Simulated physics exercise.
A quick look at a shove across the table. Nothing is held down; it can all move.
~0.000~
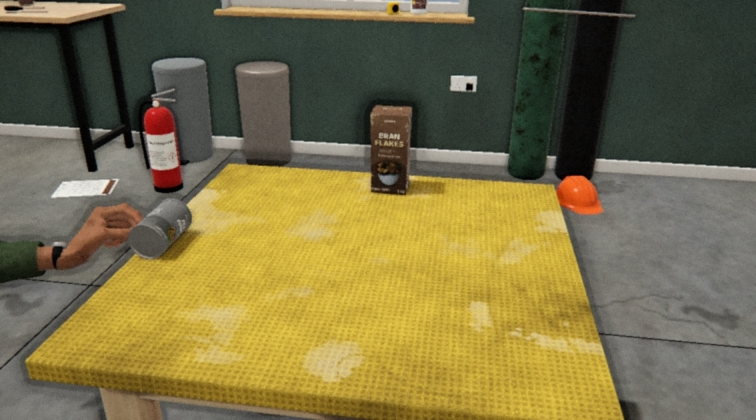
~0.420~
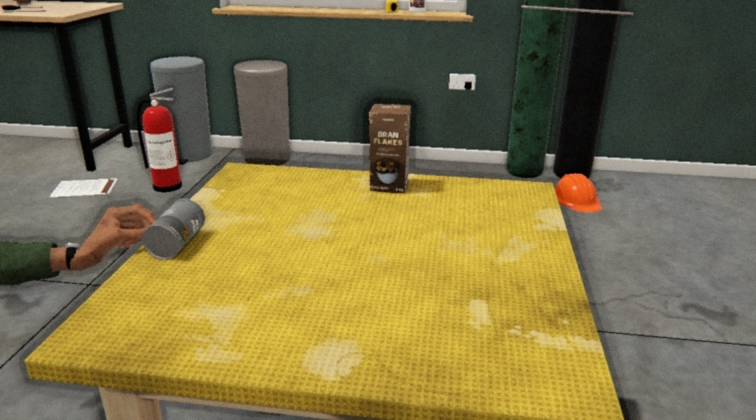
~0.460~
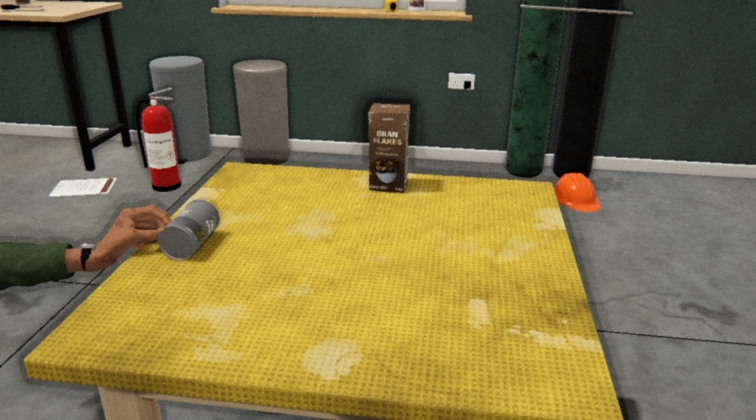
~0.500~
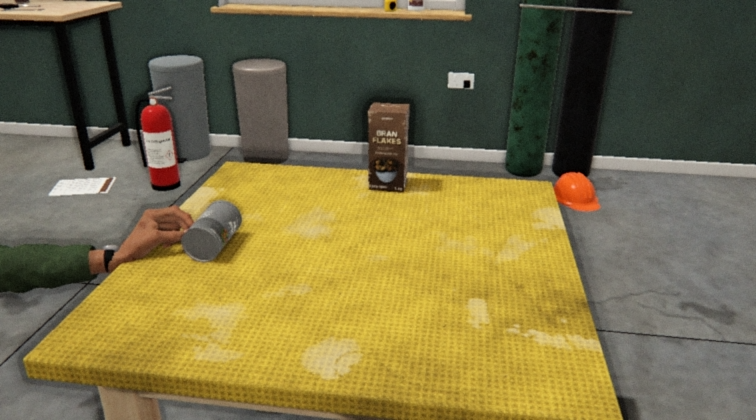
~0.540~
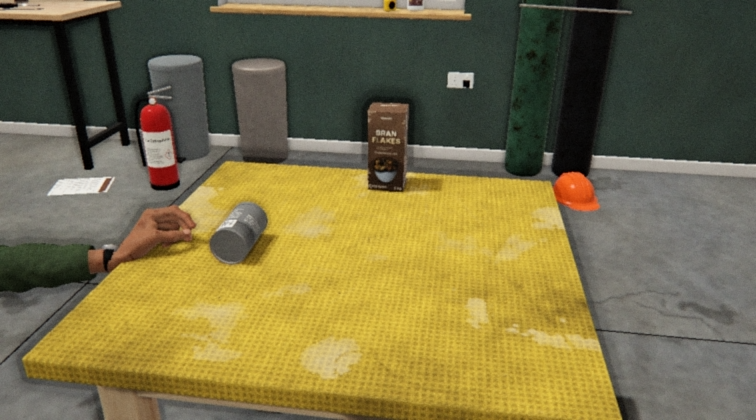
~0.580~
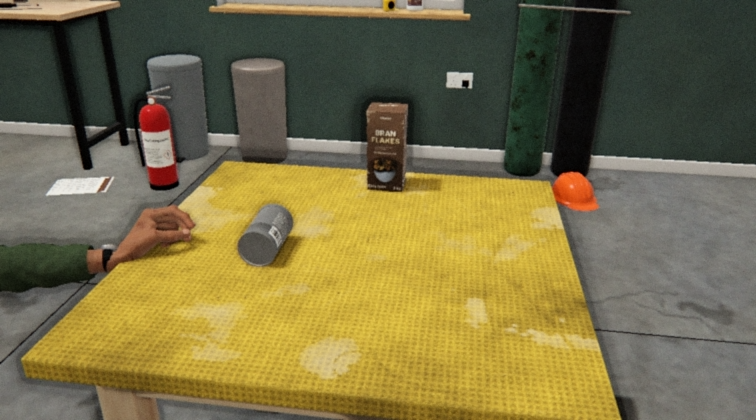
In a green-walled workshop, a hand pushes a grey tin lying on its side rightward across a yellow tabletop, then stays at the left while the tin rolls further right, with a bran flakes box standing behind.
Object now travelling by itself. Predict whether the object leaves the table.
It leaves the table.
After 0.78 s, grey tin rolled well along near (406, 245).
After 1.08 s, grey tin now off the table.
After 1.48 s, things are still on the move.
By the end (1.6 s), off the table, grey tin.
